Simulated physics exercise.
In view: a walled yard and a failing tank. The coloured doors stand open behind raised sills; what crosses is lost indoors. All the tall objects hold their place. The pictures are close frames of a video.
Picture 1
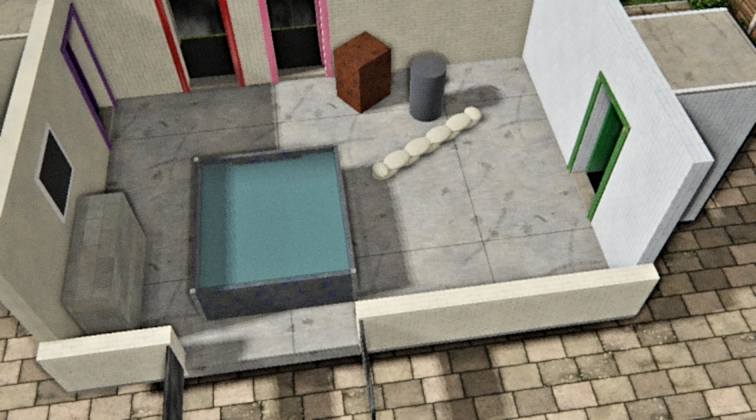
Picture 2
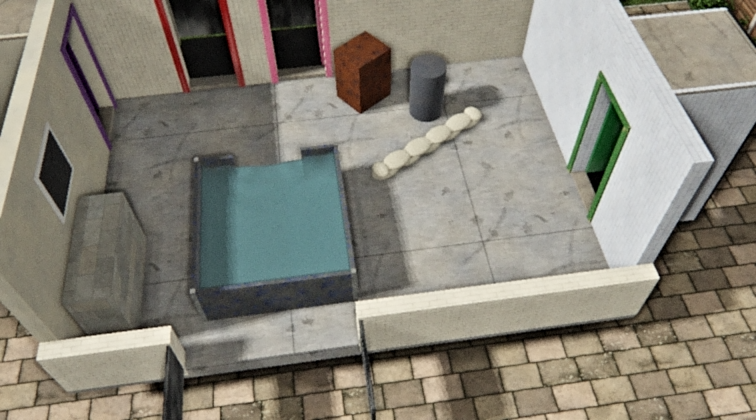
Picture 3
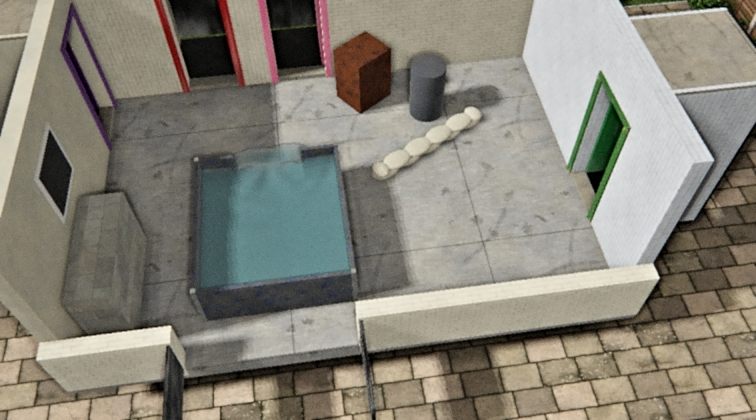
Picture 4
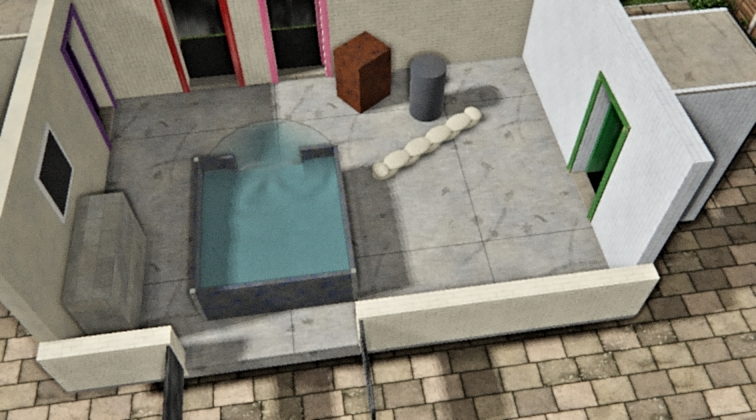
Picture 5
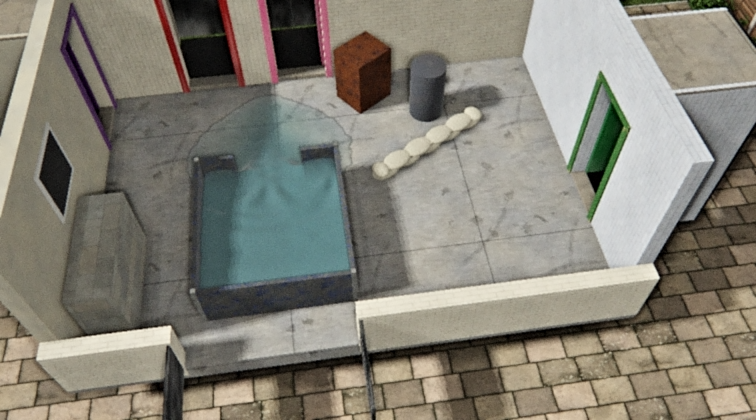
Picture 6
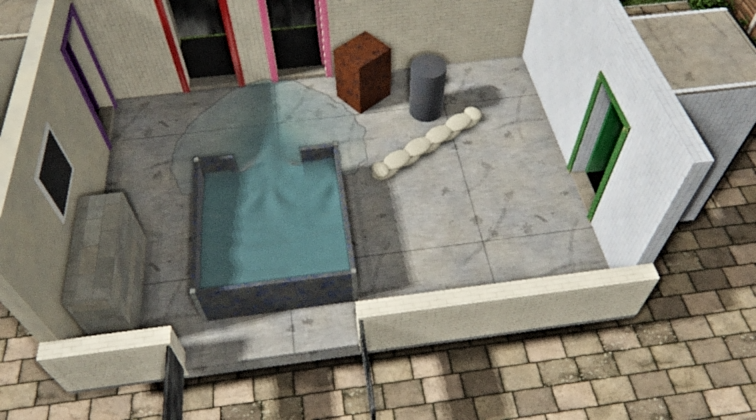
Water pours from a gap in the tank's far side and spreads across the grey yard floor.
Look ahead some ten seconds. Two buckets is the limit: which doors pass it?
One by one: The green door stays under that; the red door takes more than that; the purple door takes more than that; the pink door takes more than that.
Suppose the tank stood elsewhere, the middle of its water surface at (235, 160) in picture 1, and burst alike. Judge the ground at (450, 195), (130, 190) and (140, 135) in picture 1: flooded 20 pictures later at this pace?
In that order: Not flooded, covered, covered.
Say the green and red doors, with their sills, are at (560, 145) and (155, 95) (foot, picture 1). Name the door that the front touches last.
That is the green one.
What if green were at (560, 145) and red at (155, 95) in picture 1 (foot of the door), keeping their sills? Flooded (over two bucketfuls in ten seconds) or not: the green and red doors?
My reading: The green door takes less; the red door goes over.
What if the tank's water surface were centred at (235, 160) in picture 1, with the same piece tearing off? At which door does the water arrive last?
The door marked green.
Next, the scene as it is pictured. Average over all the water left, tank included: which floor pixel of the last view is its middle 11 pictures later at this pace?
Close to (272, 194).
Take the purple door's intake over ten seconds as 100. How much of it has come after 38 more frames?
Near 70 in a hundred.
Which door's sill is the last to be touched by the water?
Last comes the one in green.
A moment on, water covers 25 % of the floor; the green door not reached, the red door over two buckets in, the purple door not reached, the pink door over two buckets in.
Next, water covers 30 % of the floor; the green door not reached, the red door far over two buckets in, the purple door under two buckets in, the pink door far over two buckets in.
Then, water covers 45 % of the floor; the green door not reached, the red door far over two buckets in, the purple door over two buckets in, the pink door far over two buckets in.
Later, water covers 65 % of the floor; the green door wet at the sill, nothing in, the red door far over two buckets in, the purple door far over two buckets in, the pink door far over two buckets in.
In the end, water covers 85 % of the floor; the green door wet at the sill, nothing in, the red door far over two buckets in, the purple door far over two buckets in, the pink door far over two buckets in.
